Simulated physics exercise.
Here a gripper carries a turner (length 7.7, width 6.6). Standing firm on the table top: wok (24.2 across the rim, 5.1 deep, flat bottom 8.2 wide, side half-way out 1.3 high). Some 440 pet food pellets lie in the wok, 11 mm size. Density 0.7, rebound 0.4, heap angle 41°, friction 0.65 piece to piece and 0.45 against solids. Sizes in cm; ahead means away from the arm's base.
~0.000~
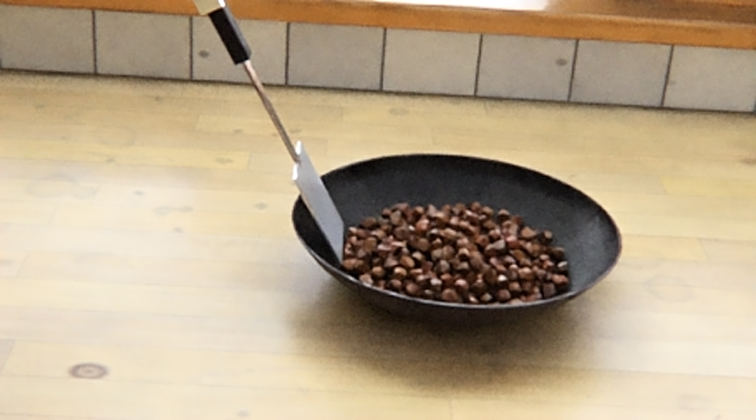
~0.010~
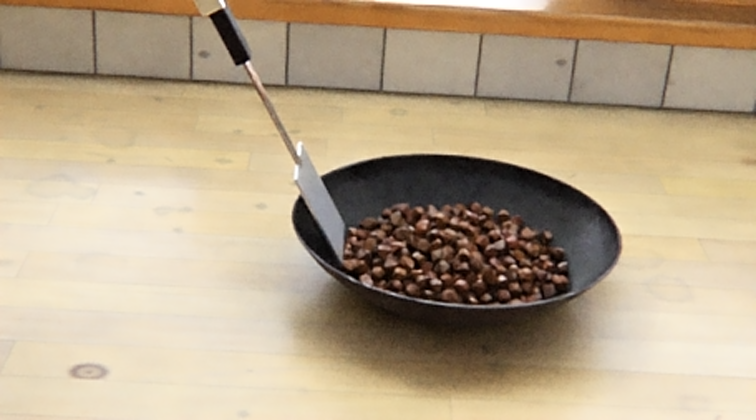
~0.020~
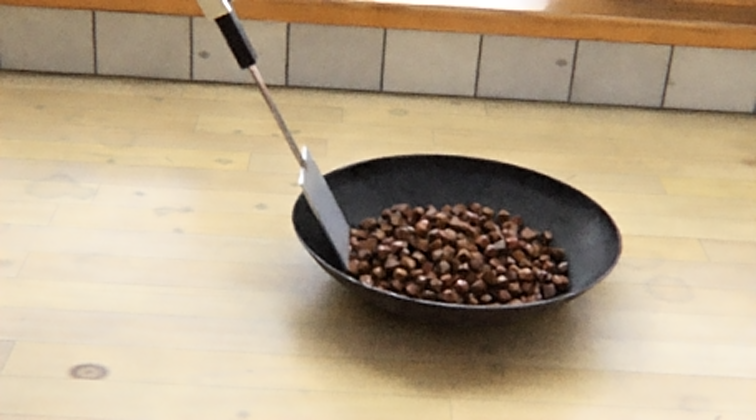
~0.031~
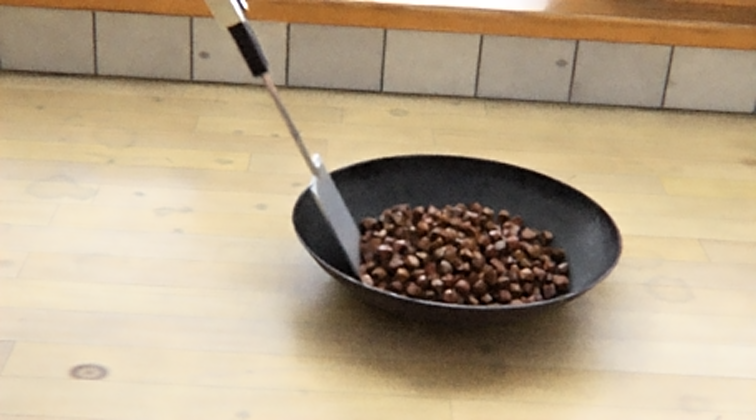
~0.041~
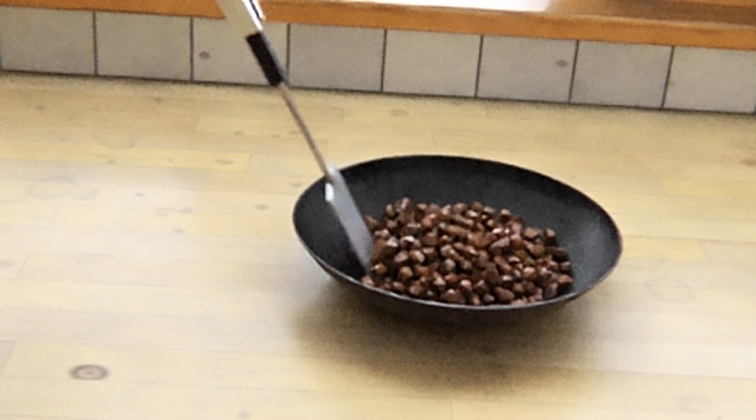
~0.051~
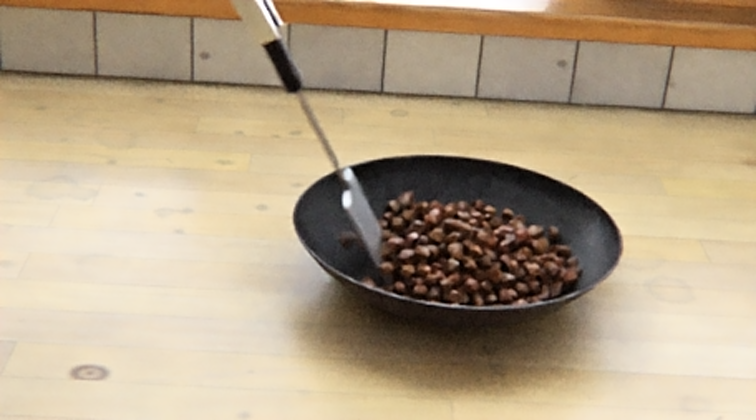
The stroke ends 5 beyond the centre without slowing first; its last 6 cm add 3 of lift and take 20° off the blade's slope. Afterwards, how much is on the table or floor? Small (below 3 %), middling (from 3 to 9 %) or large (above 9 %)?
Share on the table or floor: Large (above 9 %).
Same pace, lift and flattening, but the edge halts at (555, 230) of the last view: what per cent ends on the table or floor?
About 40 per cent.
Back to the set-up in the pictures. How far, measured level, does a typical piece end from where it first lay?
About 5 cm.
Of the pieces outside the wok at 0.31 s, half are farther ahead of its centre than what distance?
Roughly 16 cm.
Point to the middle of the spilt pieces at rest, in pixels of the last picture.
At about (690, 287).
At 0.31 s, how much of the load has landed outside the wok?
Some 10 per cent.
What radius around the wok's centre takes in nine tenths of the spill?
Roughly 30 cm.
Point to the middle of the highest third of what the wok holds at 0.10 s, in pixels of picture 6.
Around (509, 240).
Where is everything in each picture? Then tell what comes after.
The first frame shows turner top edge at (297, 160), sloping 62°; upper third of the load around (452, 248), from x 345 to 565, top at y 205; 443 in the wok.
The second frame shows turner top edge at (298, 161), sloping 62°; upper third of the load around (452, 248), from x 345 to 565, top at y 205.
The third frame shows turner top edge at (303, 164), sloping 62°; upper third of the load around (452, 247), from x 350 to 565, top at y 205.
The fourth frame shows turner top edge at (315, 172), sloping 62°; upper third of the load around (452, 247), from x 355 to 565, top at y 210.
The fifth frame shows turner top edge at (331, 180), sloping 62°; upper third of the load around (455, 245), from x 355 to 565, top at y 205.
The sixth frame shows turner top edge at (347, 187), sloping 62°; upper third of the load around (461, 244), from x 345 to 575, top at y 200; 443 in the wok.
After 0.08 s, sloping 61°, highest piece 6 above the table; 443 in the wok.
After 0.10 s, sloping 55°, highest piece 10 above the table; 441 in the wok, 2 on the blade or in flight.
After 0.31 s, sloping 42°, highest piece 14 above the table; 374 in the wok, 49 on the table or floor, 20 on the blade or in flight.
After 1.36 s, sloping 42°, highest piece 6 above the table; 370 in the wok, 73 on the table or floor.
At rest, 370 in the wok, 73 on the table or floor. That is 16 % on the table or floor.
